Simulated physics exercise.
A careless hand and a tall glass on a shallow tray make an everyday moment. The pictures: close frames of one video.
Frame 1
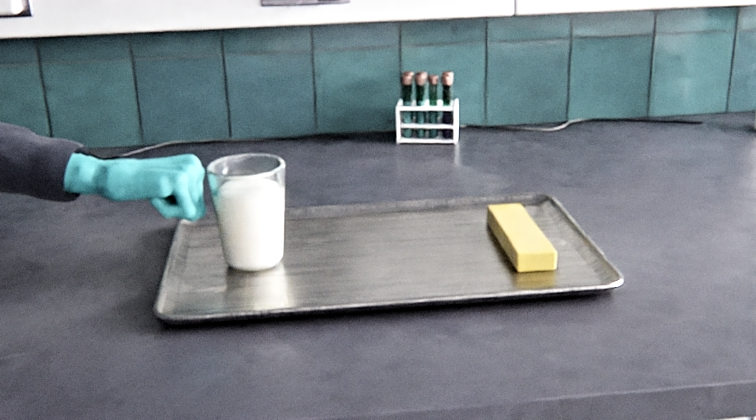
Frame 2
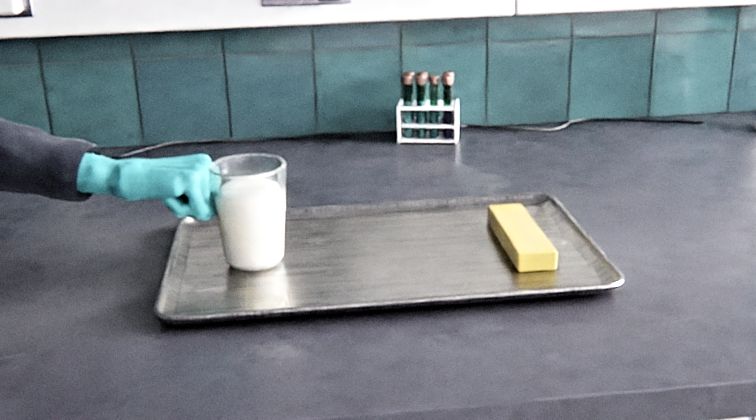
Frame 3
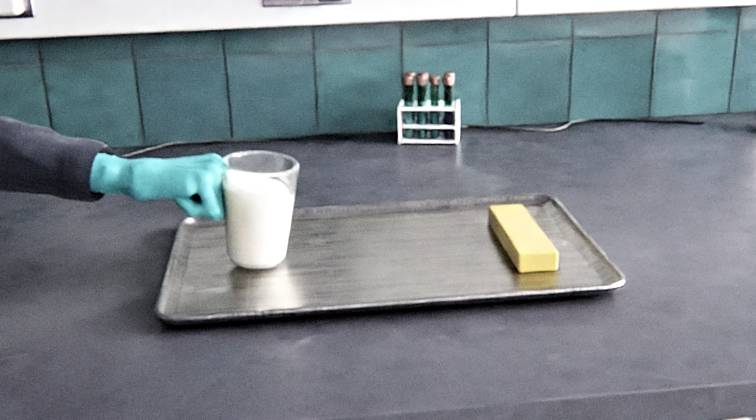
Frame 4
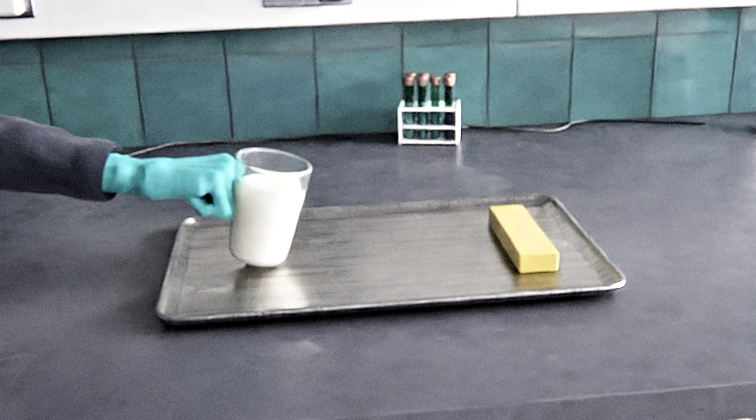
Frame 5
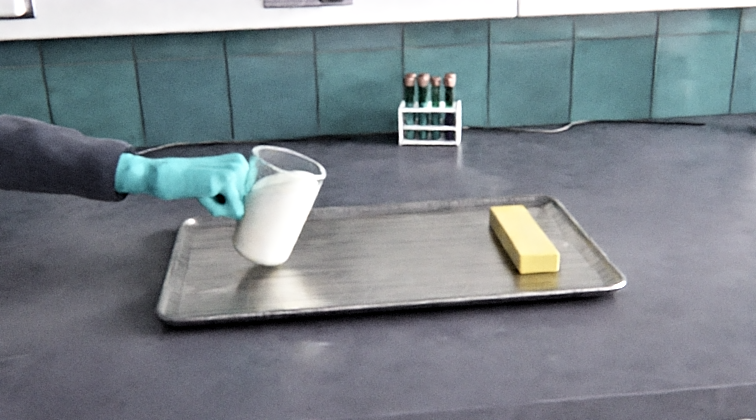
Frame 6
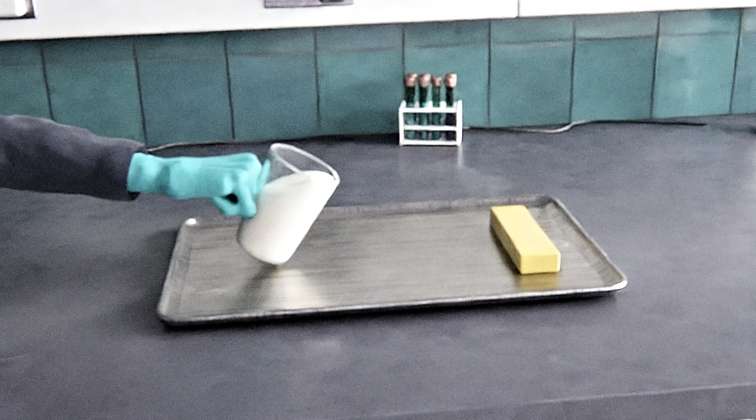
On a dark grey countertop backed by teal tiles, seen from the front and slightly above by a still camera, a shallow metal tray lies beneath a small white rack of dark, capped tubes. A clear glass of white milk stands at the tray's left, a yellow block at its right. A teal-gloved hand in a dark sleeve reaches in from the left, pushes against the glass and steadily tilts it rightward.
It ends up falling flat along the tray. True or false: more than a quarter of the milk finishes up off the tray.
False.
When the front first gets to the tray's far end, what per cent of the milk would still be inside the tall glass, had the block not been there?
45 in a hundred, roughly.
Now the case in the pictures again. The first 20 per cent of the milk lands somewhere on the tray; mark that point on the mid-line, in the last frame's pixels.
Impact centre, mid-line: Approx. (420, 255).
A moment on, the tall glass lies on its side and 100 per cent is in the glass, 0 on the tray and 0 above or beyond its rim.
Next, the tall glass lies on its side and 60 per cent is in the glass, 31 on the tray and 9 above or beyond its rim.
Then the tall glass lies on its side and 33 per cent is in the glass, 41 on the tray and 26 above or beyond its rim.
Later the tall glass lies on its side and 16 per cent is in the glass, 69 on the tray and 14 above or beyond its rim.
At rest 86 per cent is held by tray and glass, 14 is off the tray.
